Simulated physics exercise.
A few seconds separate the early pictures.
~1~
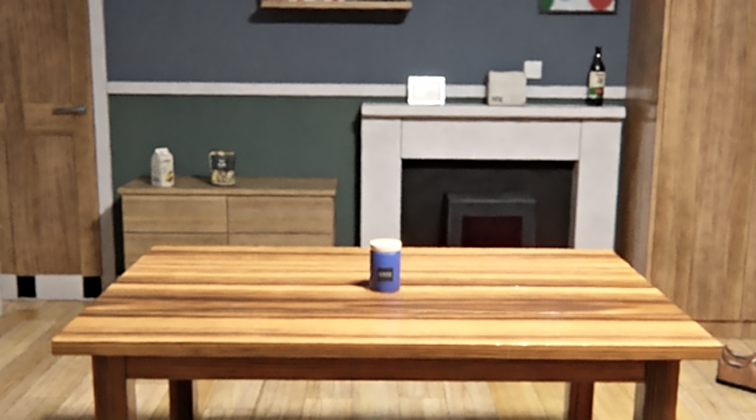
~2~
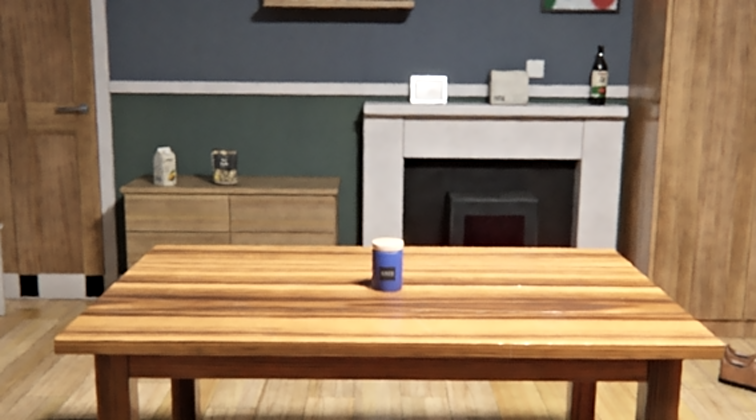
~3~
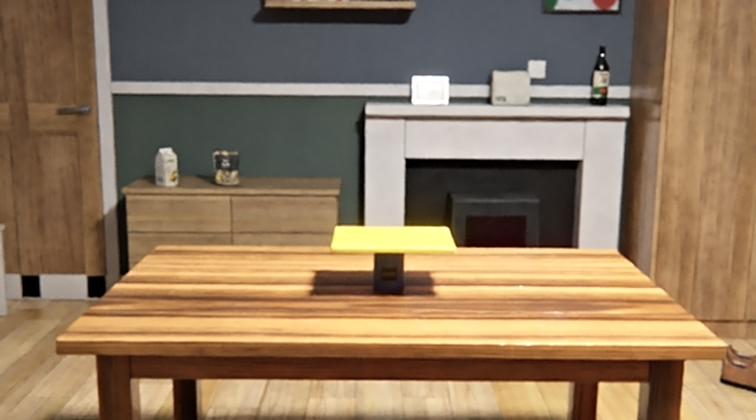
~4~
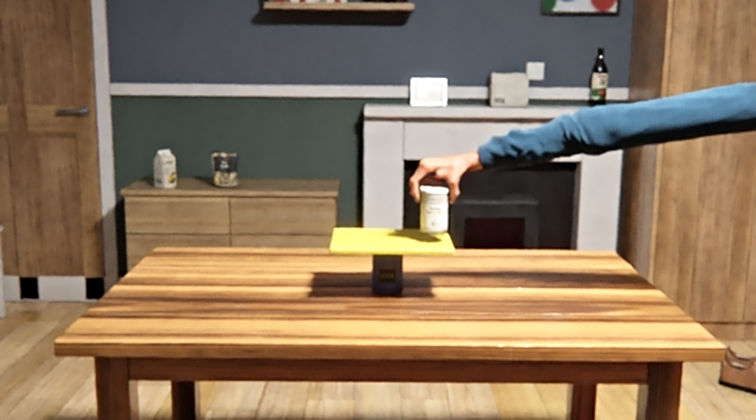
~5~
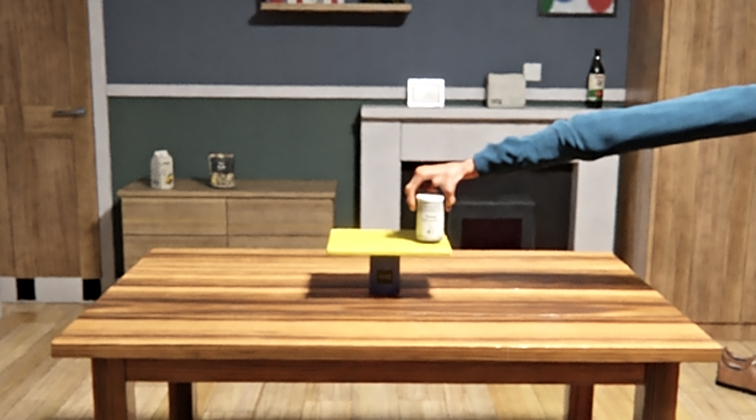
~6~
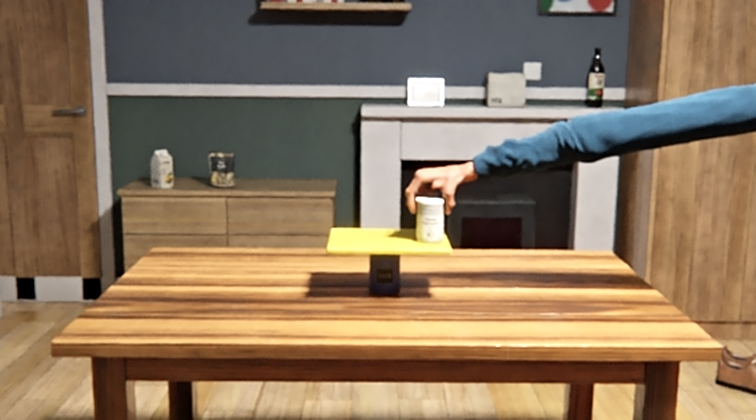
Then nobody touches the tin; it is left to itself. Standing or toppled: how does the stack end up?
Result: A tumble.
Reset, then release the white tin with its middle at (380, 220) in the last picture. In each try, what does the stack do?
What happens next is that it remains standing.
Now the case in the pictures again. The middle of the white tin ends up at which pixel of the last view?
I'd say around (485, 283) in the last view.
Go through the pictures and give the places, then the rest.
The last thing is not in view yet, in the first picture.
The last thing is not in view yet, in the second picture.
The last thing is not in view yet; yellow lid (392, 239), in the third picture.
On its way; white tin (434, 209); yellow lid (391, 241), in the fourth picture.
On its way; white tin (430, 217); yellow lid (388, 242), in the fifth picture.
In place under the hand; white tin (430, 220); yellow lid (388, 241), in the sixth picture.
Then, 0.40 s past the last view, white tin now fallen; yellow lid rocked 70° from its first pose.
Then, 0.60 s past the last view, yellow lid on its side.
Then, 1.10 s past the last view, yellow lid now fallen.
Finally, fallen, yellow lid and white tin; blue jar still in place. Final places as the last picture's camera would see them, white tin near (485, 283). The stack gives way.
